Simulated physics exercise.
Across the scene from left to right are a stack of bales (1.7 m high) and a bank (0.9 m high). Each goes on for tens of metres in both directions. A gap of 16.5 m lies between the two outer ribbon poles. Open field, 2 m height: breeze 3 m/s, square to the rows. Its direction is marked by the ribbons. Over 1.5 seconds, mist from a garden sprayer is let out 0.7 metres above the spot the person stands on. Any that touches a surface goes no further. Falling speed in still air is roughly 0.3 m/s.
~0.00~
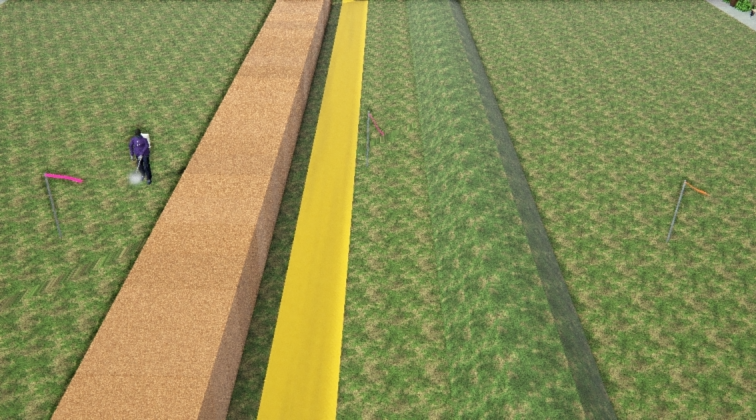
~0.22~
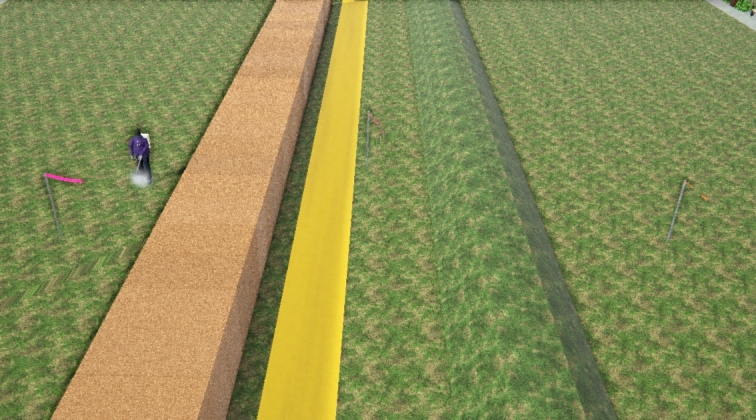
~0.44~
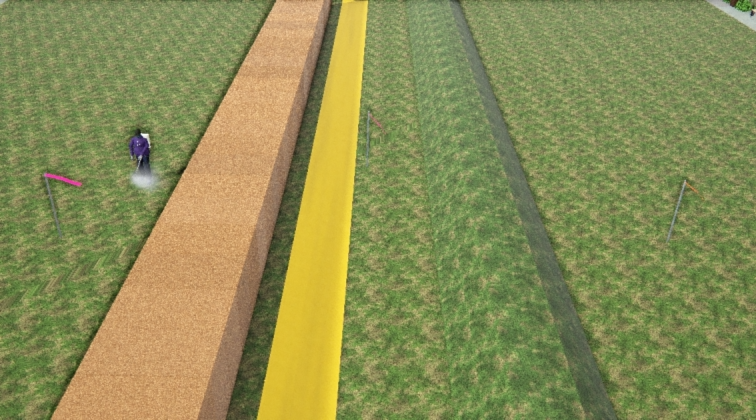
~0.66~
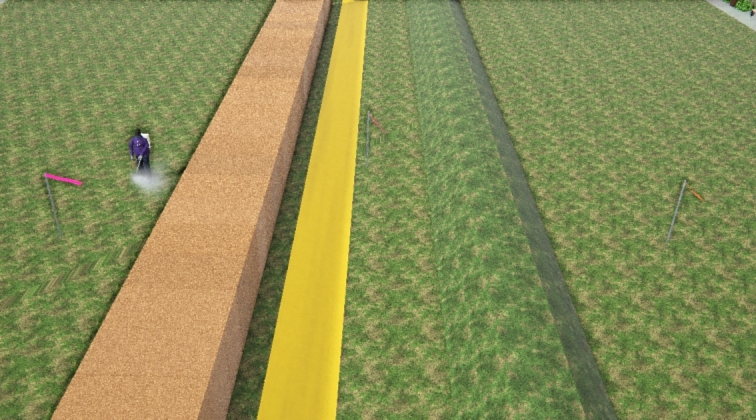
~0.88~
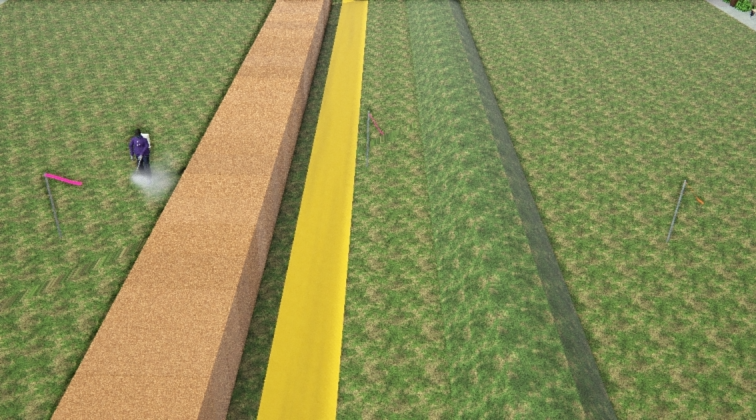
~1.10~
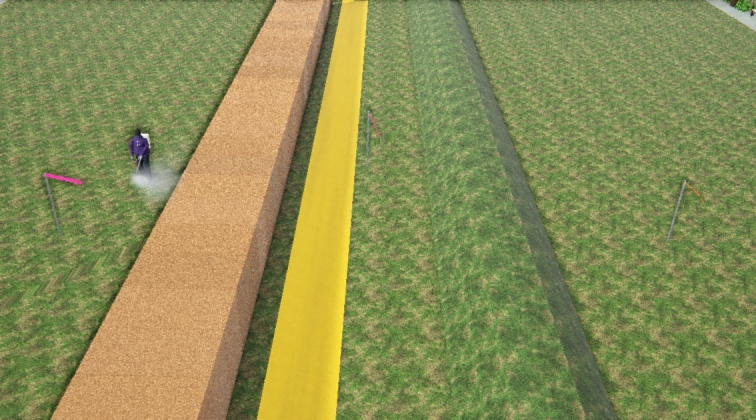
We see a person in purple standing on grass left of a long stack of bales, with a yellow strip and a grassy bank beyond, as a small pale mist spreads rightward toward the bales and ribbons flutter on poles.
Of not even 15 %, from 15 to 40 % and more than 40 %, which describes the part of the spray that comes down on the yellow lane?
The part of the spray that comes down on the yellow lane is under 15 %.
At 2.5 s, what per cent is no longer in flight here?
Estimate: Some 20 percent.
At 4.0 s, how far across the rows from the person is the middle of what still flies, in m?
It is around 2.5 m.
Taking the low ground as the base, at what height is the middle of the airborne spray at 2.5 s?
The middle sits roughly 0.8 m above the low ground.
After 2.5 s, 21 % is no longer flying here, and 0 % lies on the yellow lane; the middle of what still flies is 0.8 m above the low ground, near (180, 176).
After 4.0 s, 52 % is no longer flying here, and 0 % lies on the yellow lane; the middle of what still flies is 1.7 m above the low ground, near (212, 147).
After 8.0 s, 76 % is no longer flying here, and 0 % lies on the yellow lane; the middle of what still flies is 1.6 m above the low ground, near (536, 163).
After 20.0 s, 98 % is no longer flying here, and 2 % lies on the yellow lane.
After 45.0 s, 100 % is no longer flying here, and 3 % lies on the yellow lane.
